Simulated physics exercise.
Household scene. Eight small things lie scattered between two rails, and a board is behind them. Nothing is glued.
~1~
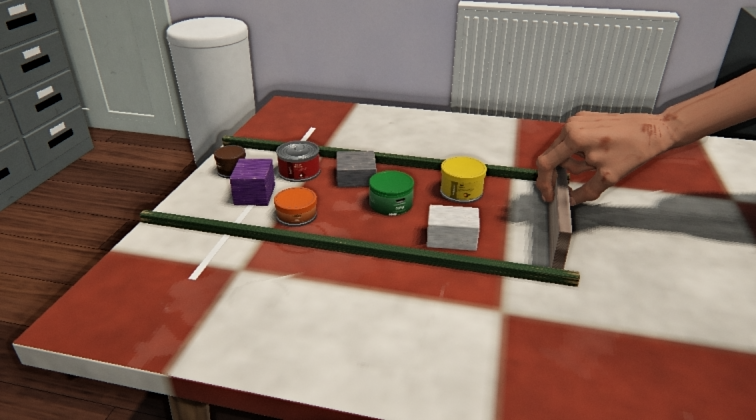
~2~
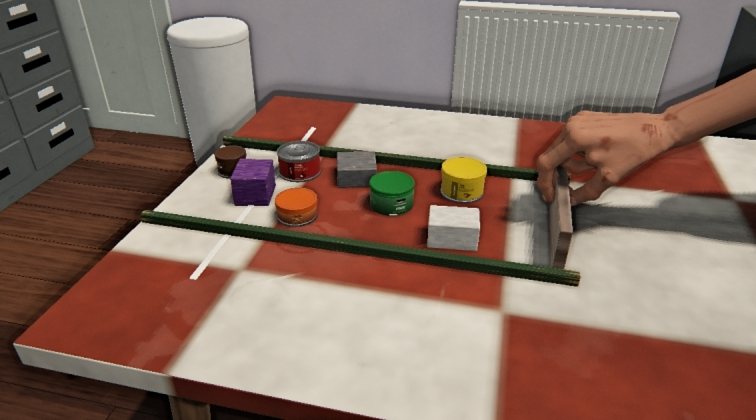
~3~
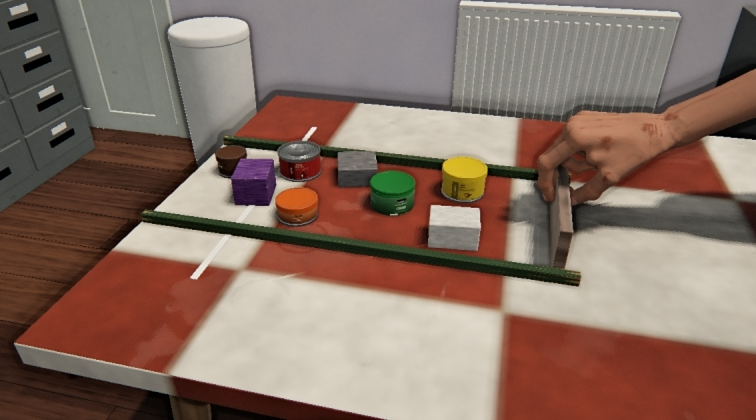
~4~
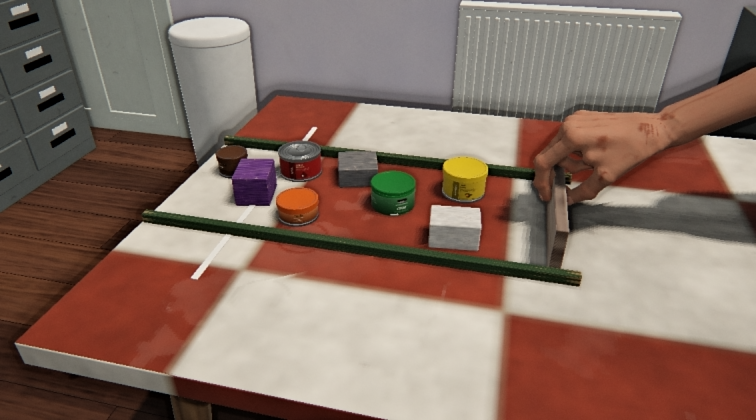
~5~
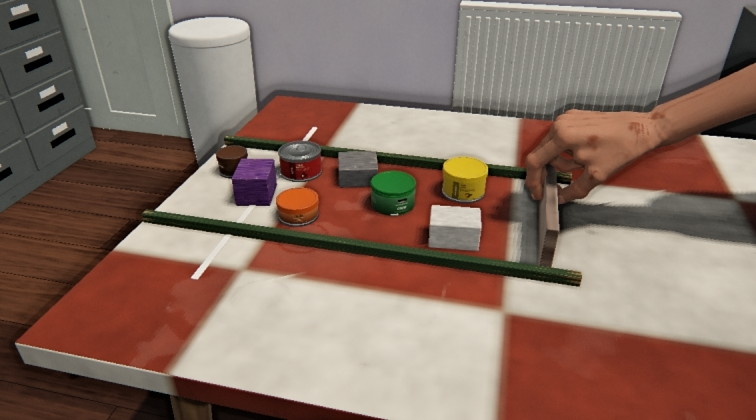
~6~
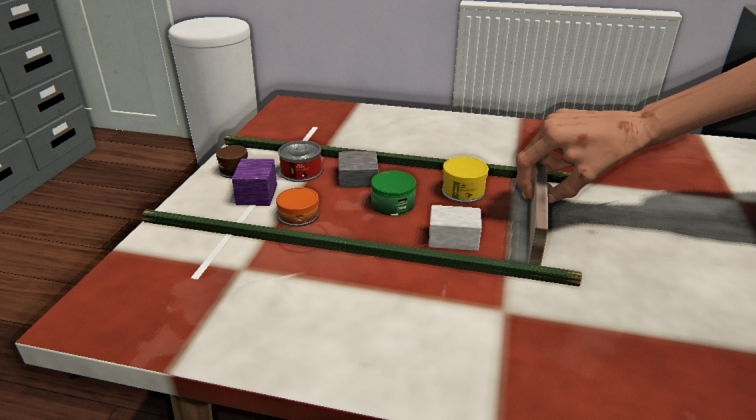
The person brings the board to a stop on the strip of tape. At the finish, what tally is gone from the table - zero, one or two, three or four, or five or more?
The tally gone is one or two.
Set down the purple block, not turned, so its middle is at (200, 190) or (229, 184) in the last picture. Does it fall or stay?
For the first start it does not stay, and for the second it holds its spot.
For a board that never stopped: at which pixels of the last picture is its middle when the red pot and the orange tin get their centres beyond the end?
The middle is at (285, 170) when it's the red pot, and at (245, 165) when it's the orange tin.
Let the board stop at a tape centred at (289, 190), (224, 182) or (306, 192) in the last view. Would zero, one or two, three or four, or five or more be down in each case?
In order of the three spots, it's not one, then at least five, then no fall at all.
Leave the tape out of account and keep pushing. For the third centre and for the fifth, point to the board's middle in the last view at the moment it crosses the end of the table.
Roughly (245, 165) and then roughly (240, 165).
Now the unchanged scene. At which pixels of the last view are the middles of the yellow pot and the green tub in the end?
Yellow pot at about (263, 155), green tub at about (247, 175).
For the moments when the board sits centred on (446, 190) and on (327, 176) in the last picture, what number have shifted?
First 2 and then 8.
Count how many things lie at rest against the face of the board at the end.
Contact count: 3.
Soon after, none off yet; brown tin at rest near (233, 162); purple block at rest near (255, 182); red pot at rest near (301, 161).
After that, none off yet; brown tin moving near (222, 162); purple block displaced a little near (247, 178); red pot displaced about its own width near (258, 155).
In the end, the number that fall off is one or two; gone, red pot and brown tin.
